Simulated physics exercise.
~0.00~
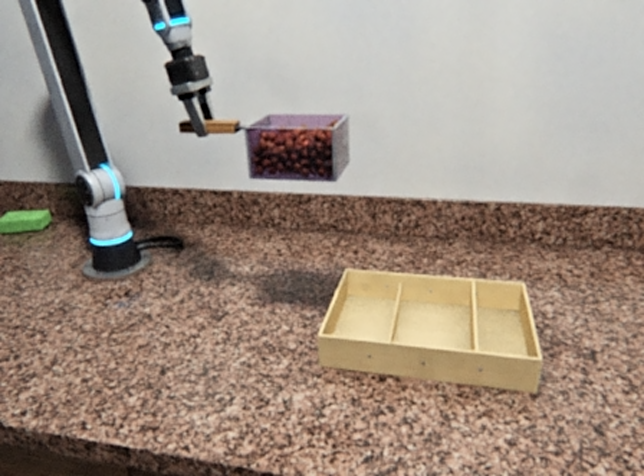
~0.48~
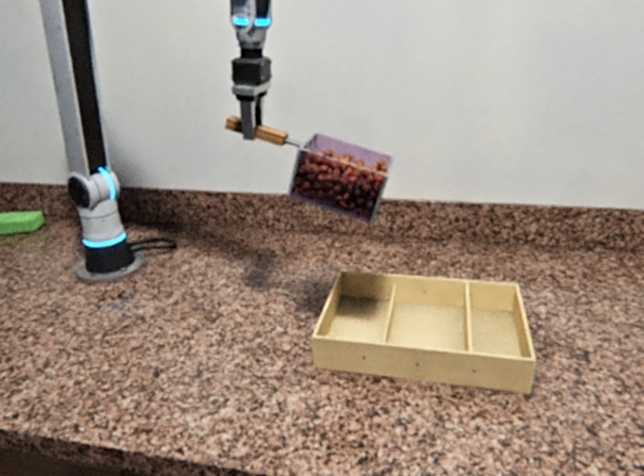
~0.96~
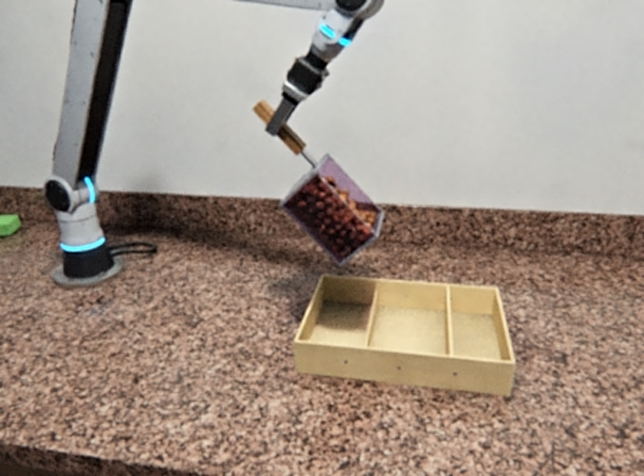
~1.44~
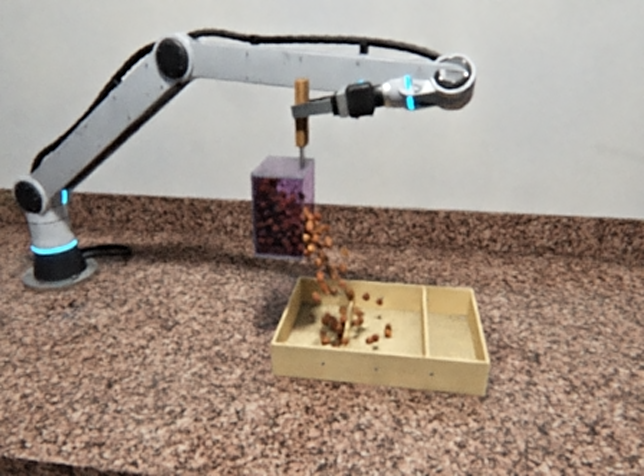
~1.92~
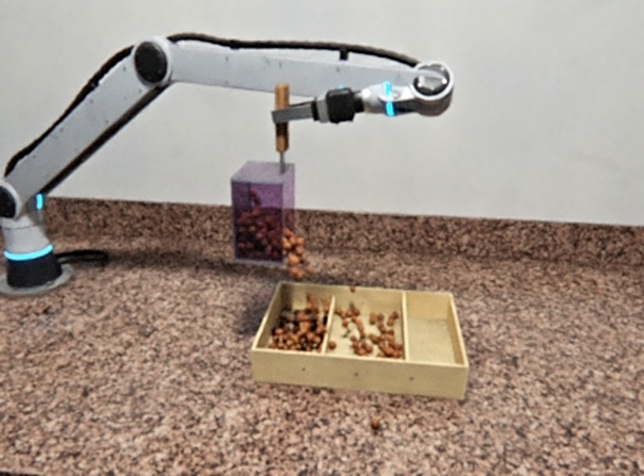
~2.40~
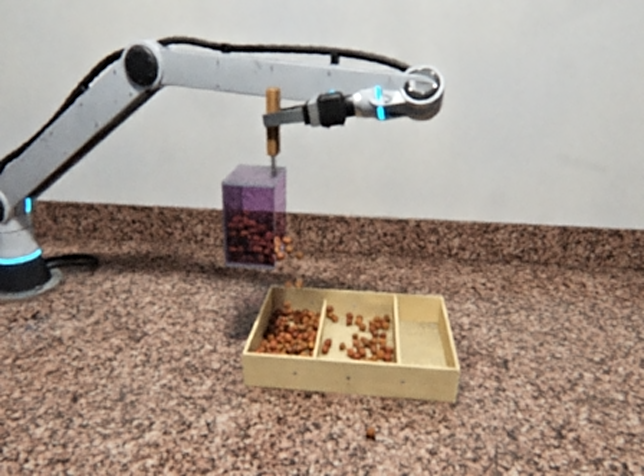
At the start, a robot arm holds a clear, purple-tinted box of hazelnuts by its wooden handle above a granite-patterned counter, left of a pale wooden crate with three sections. The arm carries the box right and begins tipping it toward the crate. The tilt steepens until the box stands on end and hazelnuts stream out, scattering into the left and middle sections. The pouring thins as the nuts pile up. Finally, the left section holds the most spilled nuts, the middle has fewer, the right is empty, and some remain in the box.
